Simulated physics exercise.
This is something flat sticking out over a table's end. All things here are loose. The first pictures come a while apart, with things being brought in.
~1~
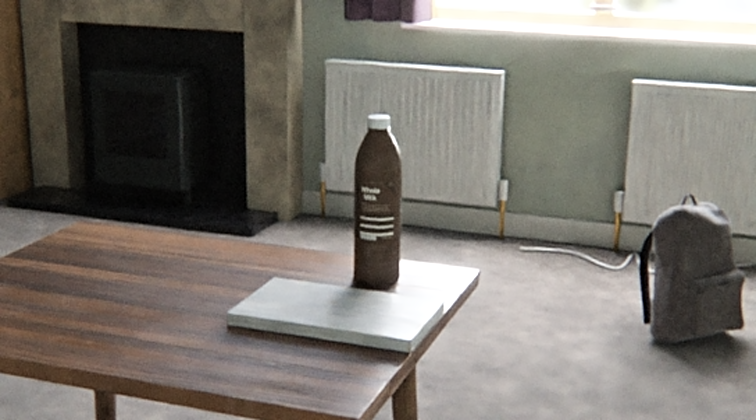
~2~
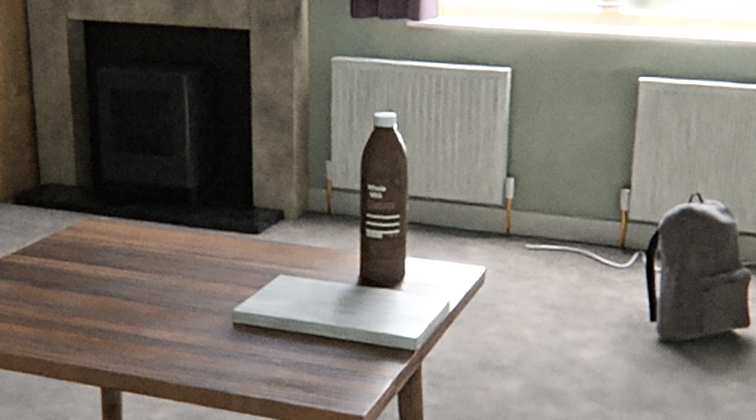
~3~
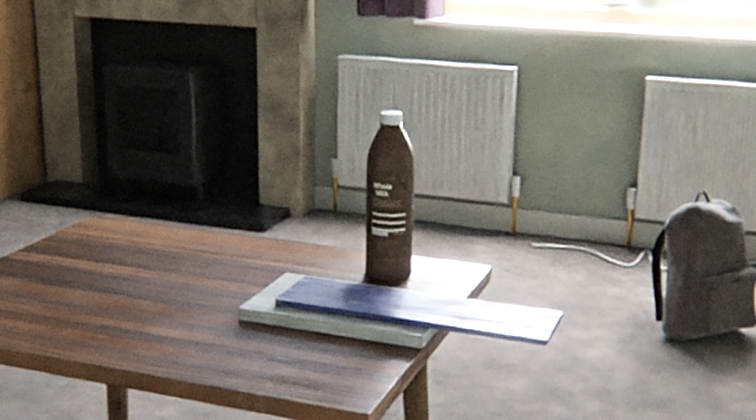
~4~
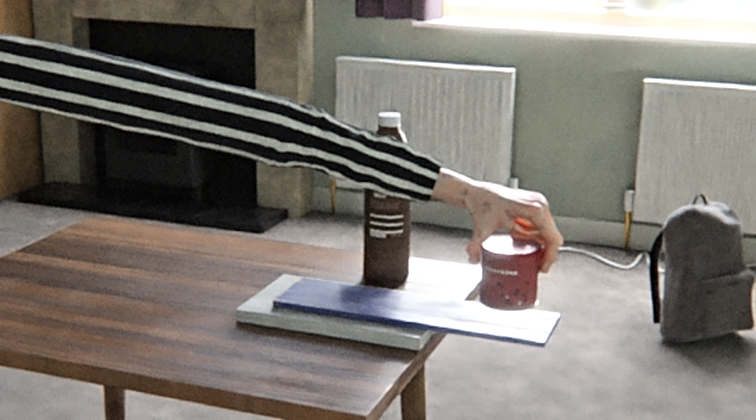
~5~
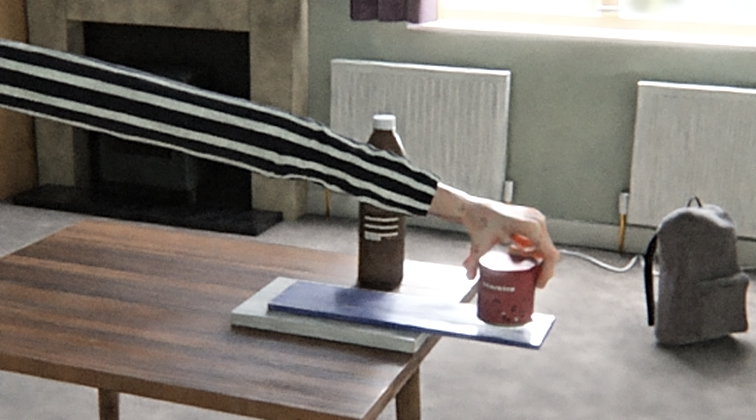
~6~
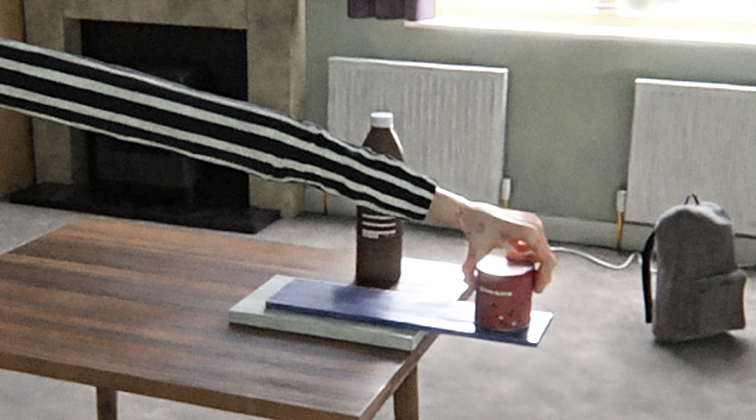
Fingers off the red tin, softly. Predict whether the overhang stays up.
Prediction: It falls.
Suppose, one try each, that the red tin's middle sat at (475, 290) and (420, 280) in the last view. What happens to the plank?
Well, first it tumbles down, and then in the second try it stays in place.
Then, 0.40 s later than the last frame, red tin now down on the floor or falling; blue plank tilted by 54°.
Then, 0.60 s later than the last frame, blue plank now down on the floor or falling.
Then, 0.80 s later than the last frame, things are still on the move.
Then, 0.90 s later than the last frame, as before.
When it is over, down on the floor or falling, red tin and blue plank; the other 2 as before. The plank comes down.
